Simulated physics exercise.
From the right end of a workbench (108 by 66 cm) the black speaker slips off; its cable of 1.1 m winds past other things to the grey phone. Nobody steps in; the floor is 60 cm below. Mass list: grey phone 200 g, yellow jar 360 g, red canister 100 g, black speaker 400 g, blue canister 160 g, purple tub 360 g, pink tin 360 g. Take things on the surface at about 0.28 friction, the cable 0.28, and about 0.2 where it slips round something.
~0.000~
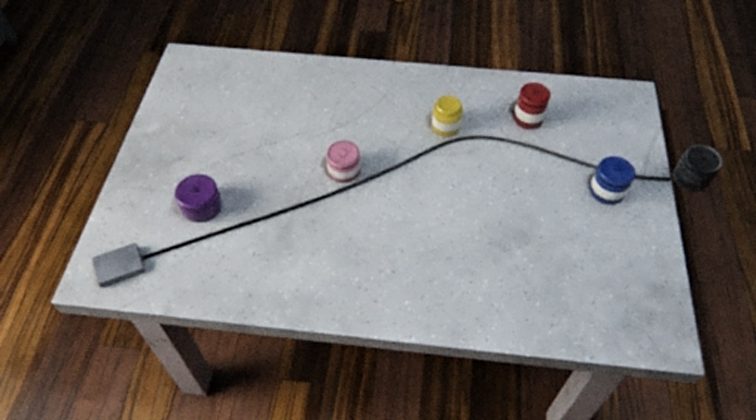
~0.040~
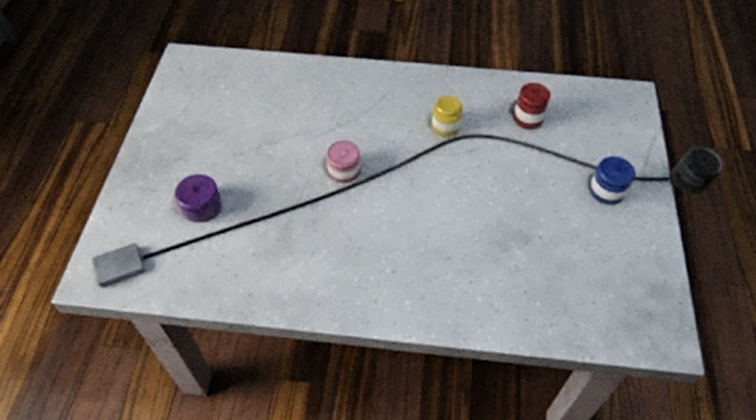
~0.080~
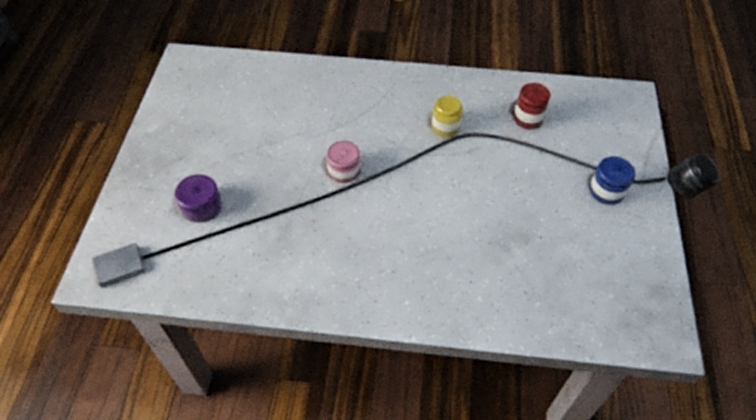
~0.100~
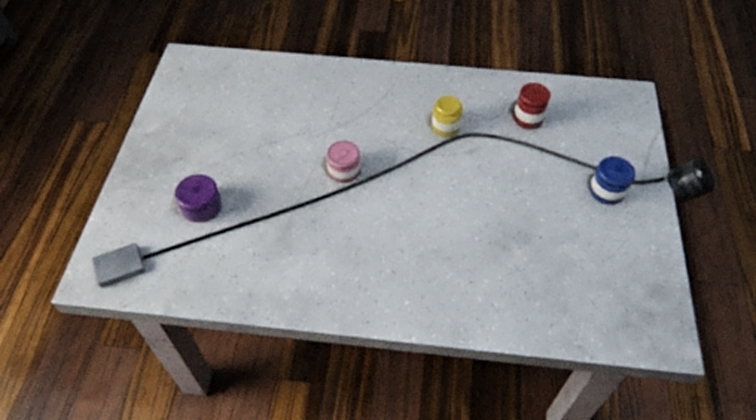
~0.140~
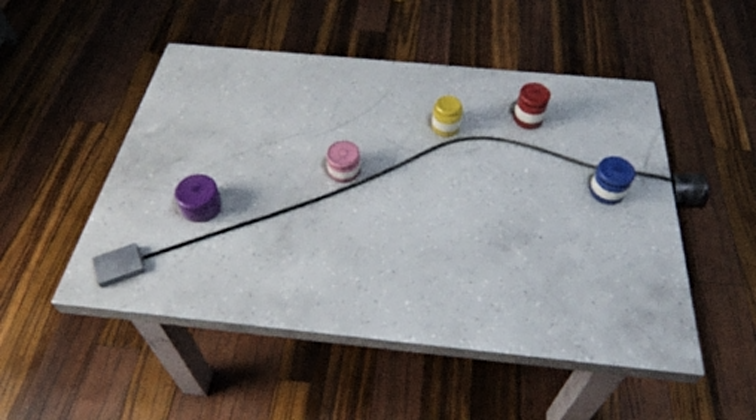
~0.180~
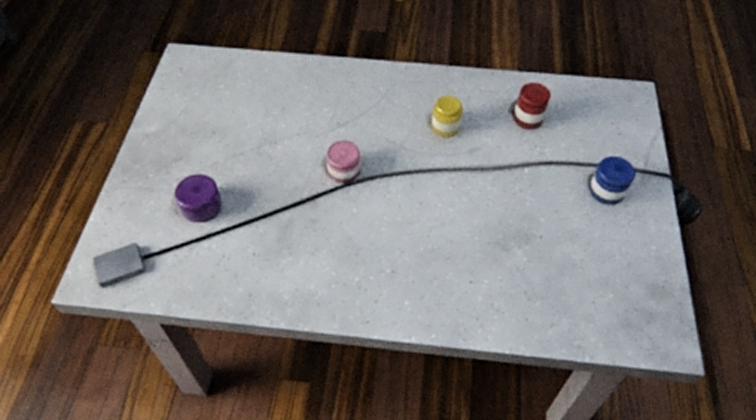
On a workbench, a black speaker tilting and sinking at the right edge, its cable then shifting toward the viewer among coloured containers.
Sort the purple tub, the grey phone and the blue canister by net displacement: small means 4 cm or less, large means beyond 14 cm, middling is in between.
Purple tub: Small; grey phone: Large; blue canister: Middling.
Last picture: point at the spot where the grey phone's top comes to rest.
It comes to rest at about (649, 176).
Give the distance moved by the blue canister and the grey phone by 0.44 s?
Approx. shifts - blue canister: 6 cm; grey phone: 25 cm.
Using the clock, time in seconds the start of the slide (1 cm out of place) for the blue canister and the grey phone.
For the blue canister it's 0.26 s, while the grey phone gets there at 0.22 s.
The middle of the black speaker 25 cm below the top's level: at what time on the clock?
0.40 s.
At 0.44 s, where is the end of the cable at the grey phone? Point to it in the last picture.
It sits close to (279, 256) in the last view.
By 0.4 s, the cable's tail end at (279, 256); grey phone 26 cm off its start, blue canister 6 cm off its start, black speaker over the edge.
By 0.7 s, the cable's tail end at (451, 196); grey phone 59 cm off its start, blue canister 7 cm off its start, black speaker over the edge.
By 0.9 s, the cable's tail end at (584, 178); grey phone 89 cm off its start at (605, 187), blue canister 7 cm off its start at (642, 199), black speaker over the edge.
By 1.2 s, the cable's tail end at (653, 166); grey phone 98 cm off its start, blue canister 8 cm off its start, black speaker over the edge.
By 2.4 s, the cable's tail end at (656, 166); grey phone 98 cm off its start at (649, 176), blue canister 8 cm off its start at (647, 200), purple tub 0 cm off its start at (195, 190), black speaker over the edge.
